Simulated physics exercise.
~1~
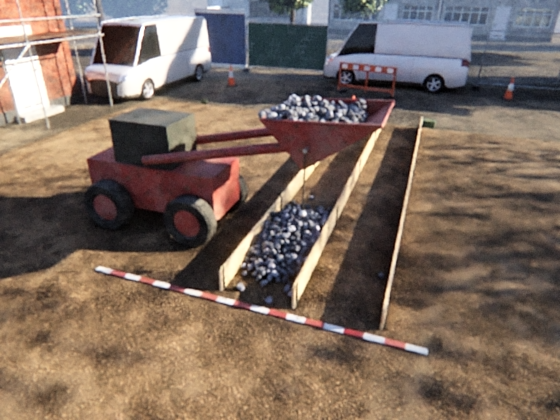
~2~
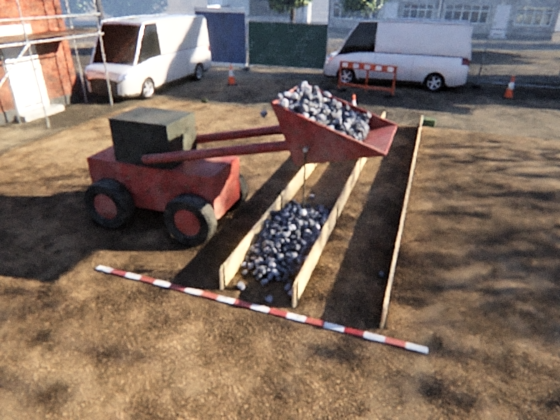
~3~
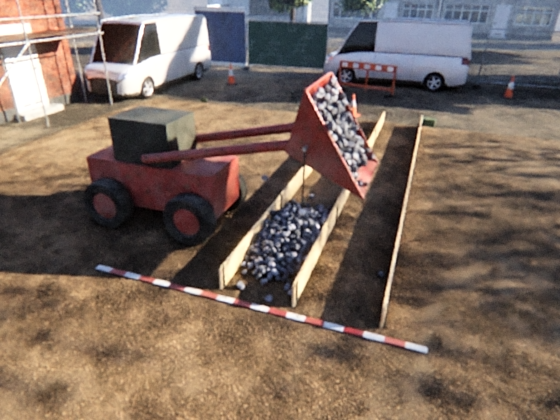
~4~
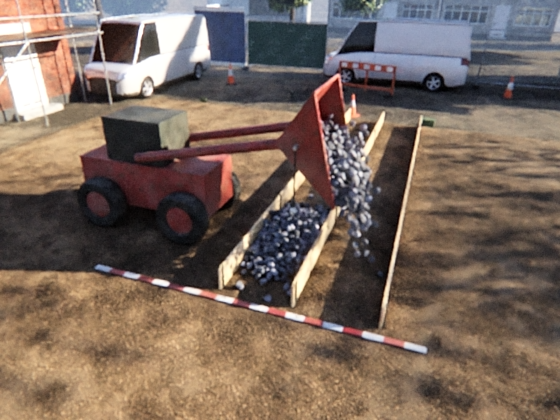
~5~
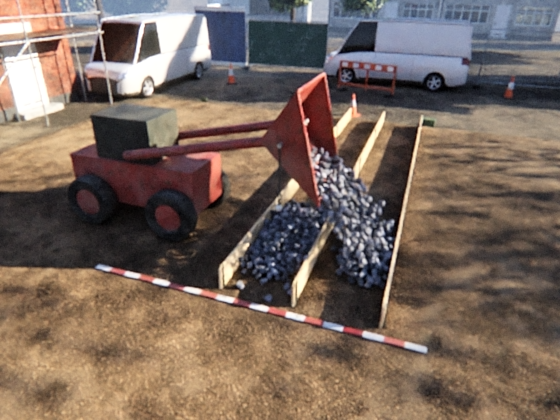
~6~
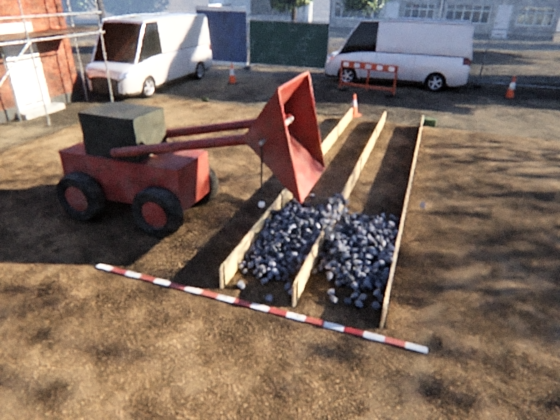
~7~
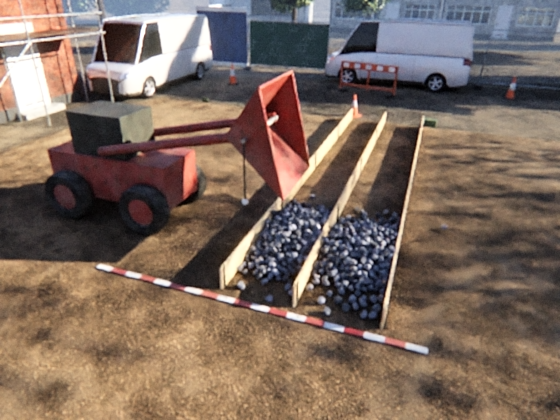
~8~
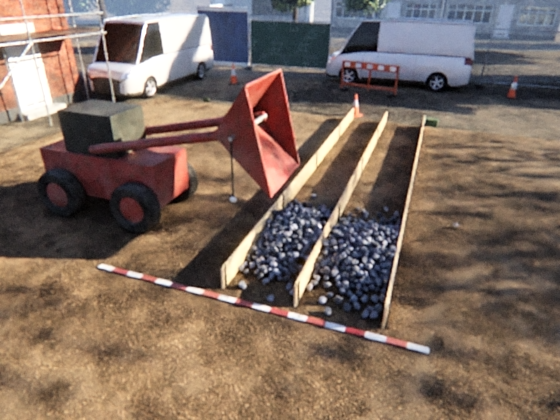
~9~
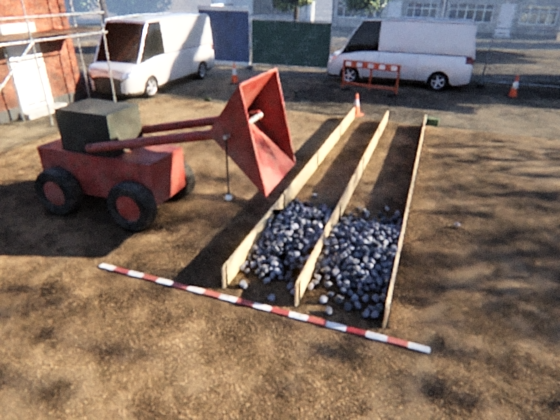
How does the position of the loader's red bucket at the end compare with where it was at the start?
At the start the bucket is held out over the planked bays, and by the end it has been drawn back to the left, clear of the right bay and beside the left one.
